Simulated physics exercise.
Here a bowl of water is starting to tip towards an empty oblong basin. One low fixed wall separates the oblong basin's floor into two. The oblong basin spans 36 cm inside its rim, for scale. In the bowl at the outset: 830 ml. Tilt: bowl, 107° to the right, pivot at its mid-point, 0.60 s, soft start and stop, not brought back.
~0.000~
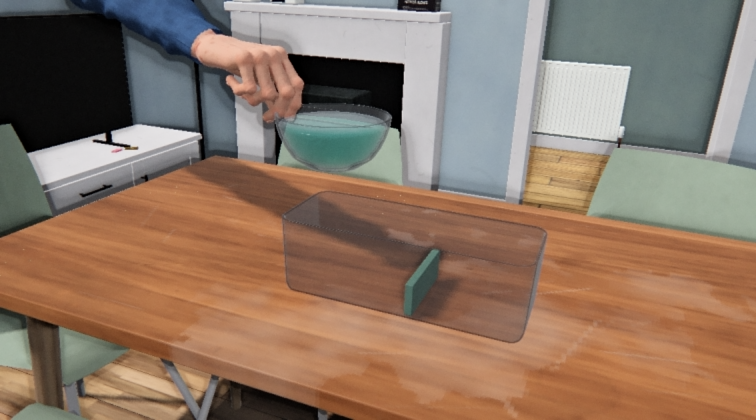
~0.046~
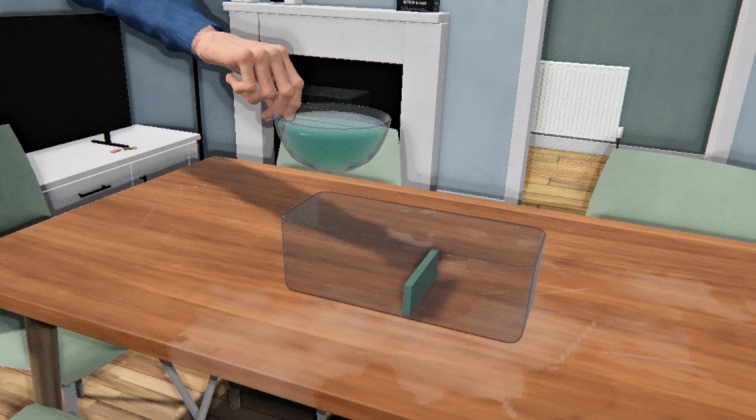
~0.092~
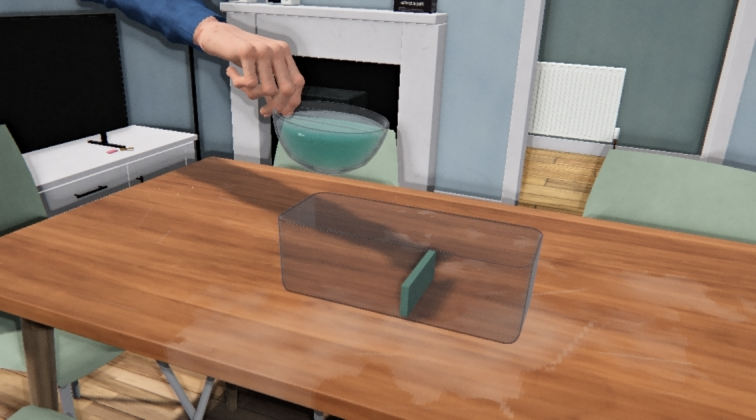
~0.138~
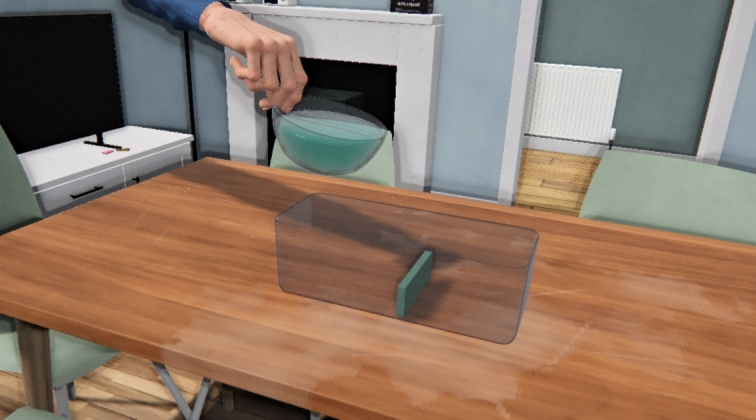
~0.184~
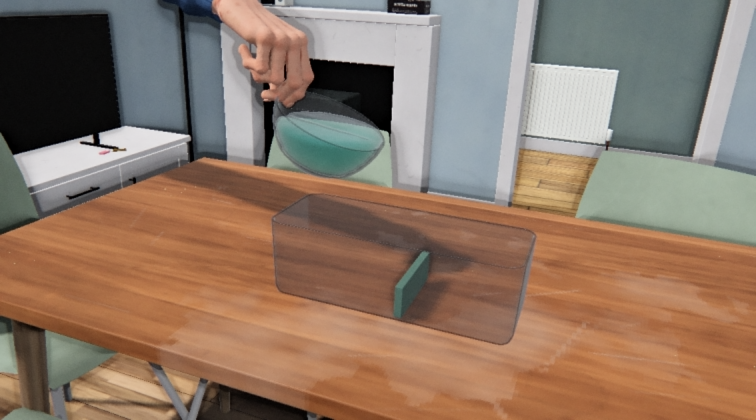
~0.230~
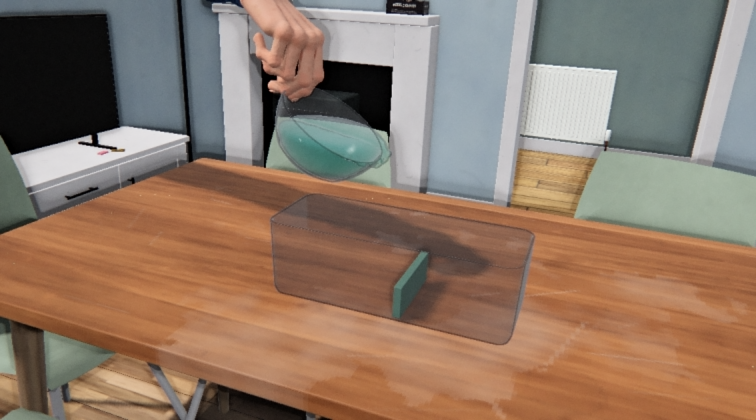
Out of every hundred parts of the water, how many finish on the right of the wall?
About 25 in every hundred.
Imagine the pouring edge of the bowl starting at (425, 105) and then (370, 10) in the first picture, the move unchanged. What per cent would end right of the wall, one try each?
65 and 25 %.
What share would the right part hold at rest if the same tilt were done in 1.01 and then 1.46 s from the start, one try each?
35 then 45 %.
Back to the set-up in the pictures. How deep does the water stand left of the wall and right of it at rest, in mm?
Once settled, the left stands around 22 mm and the right around 10 mm.
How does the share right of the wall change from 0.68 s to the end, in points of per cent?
It climbs by roughly 4 per cent.
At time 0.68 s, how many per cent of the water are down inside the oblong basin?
About 90 per cent.
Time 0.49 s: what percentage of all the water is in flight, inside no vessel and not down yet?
Share: Roughly 22 per cent.
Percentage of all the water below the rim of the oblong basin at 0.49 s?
Around 70 percent.
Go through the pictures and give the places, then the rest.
Tilt 0°; pouring edge (387, 123); surface from (288, 116) to (385, 128); the oblong basin's rim runs from (302, 204) to (542, 249); the wall's top is at (424, 267), in the first picture.
Tilt 2°; pouring edge (386, 125); surface from (287, 116) to (384, 129), in the second picture.
Tilt 6°; pouring edge (384, 130); surface from (286, 114) to (383, 133), in the third picture.
Tilt 13°; pouring edge (382, 139); surface from (285, 114) to (382, 137), in the fourth picture.
Tilt 23°; pouring edge (379, 150); surface from (285, 115) to (380, 143); 2 per cent is over the edge, in the fifth picture.
Tilt 34°; pouring edge (376, 162); surface from (287, 119) to (371, 148); 9 per cent is over the edge, in the sixth picture.
By 0.49 s the tilt is 99° and 9 per cent is still to pour, 51 is left of the wall and 19 right of it.
By 0.68 s the tilt is 107° and 0 per cent is still to pour, 68 is left of the wall and 21 right of it.
By 0.88 s the tilt is 107° and 0 per cent is still to pour, 65 is left of the wall and 25 right of it.
By 1.10 s the tilt is 107° and 0 per cent is still to pour, 65 is left of the wall and 25 right of it.
At rest 65 per cent lies left of the wall, 25 right of it and 10 outside.
